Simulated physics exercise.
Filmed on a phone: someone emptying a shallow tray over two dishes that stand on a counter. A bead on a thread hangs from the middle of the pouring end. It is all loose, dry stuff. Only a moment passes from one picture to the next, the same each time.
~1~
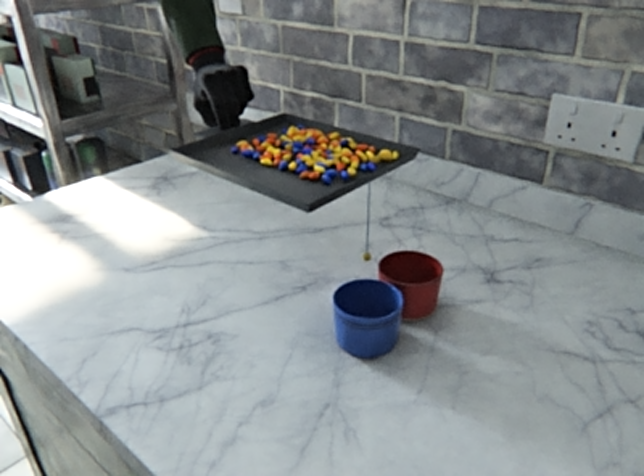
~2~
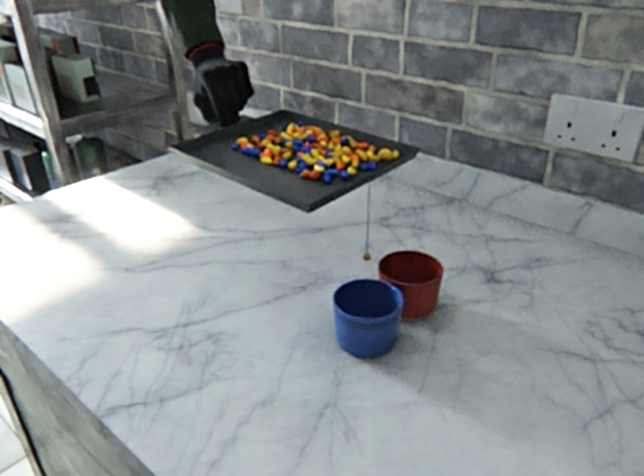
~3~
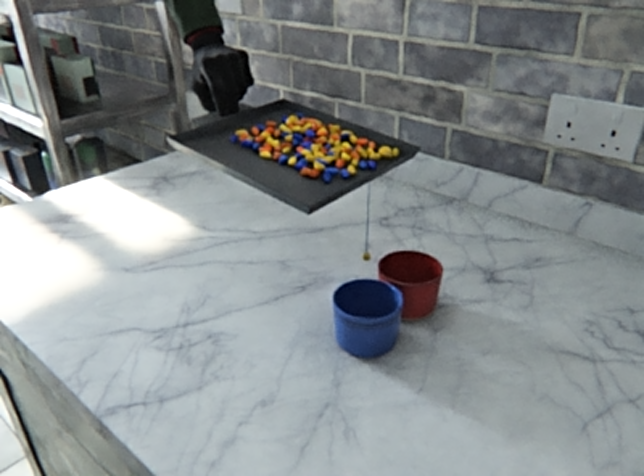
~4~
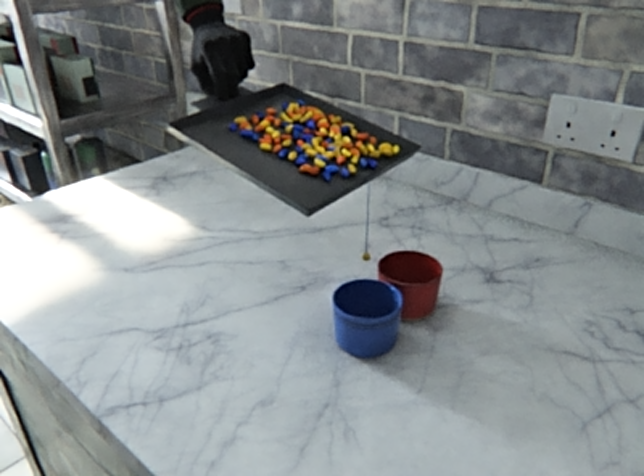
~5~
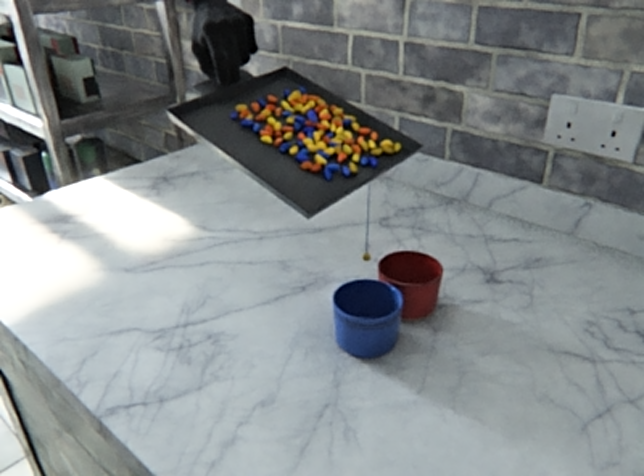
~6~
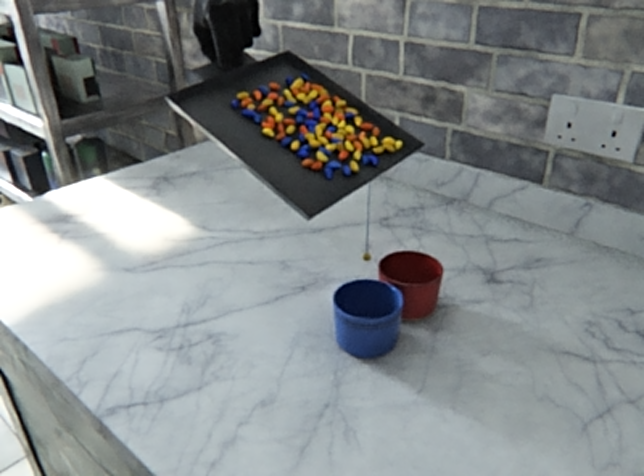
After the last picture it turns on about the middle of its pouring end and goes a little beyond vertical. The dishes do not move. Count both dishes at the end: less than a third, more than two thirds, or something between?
In the dishes lies between a third and two thirds of it.
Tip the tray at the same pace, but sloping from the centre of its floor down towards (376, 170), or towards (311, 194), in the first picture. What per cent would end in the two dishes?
First some 40, then 20 per cent.
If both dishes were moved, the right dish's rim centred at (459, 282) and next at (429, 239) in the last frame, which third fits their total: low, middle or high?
In turn: Less than a third; less than a third.
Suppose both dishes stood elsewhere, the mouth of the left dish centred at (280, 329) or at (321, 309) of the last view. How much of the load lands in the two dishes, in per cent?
In turn 40 and 70 in a hundred.
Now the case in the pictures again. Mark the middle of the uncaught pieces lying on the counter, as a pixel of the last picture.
Around (329, 375).
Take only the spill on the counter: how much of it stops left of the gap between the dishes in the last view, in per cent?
Some 80 per cent.
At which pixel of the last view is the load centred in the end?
Roughly at (356, 339).
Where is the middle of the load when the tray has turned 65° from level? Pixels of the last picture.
Roughly at (353, 182).
Shortly afterwards, tray tipped steeply; the bulk on the tray; only a few in the left dish; near a quarter in the air.
Next, tray tipped past a quarter turn; only a few on the tray; near a third in the left dish; a little in the right dish; near a third outside both; near a quarter in the air.
Some moments later, tray tipped past a quarter turn; near half in the left dish; a little in the right dish; near half outside both.
In the end, tray tipped past a quarter turn; near half in the left dish; a little in the right dish; near half outside both.
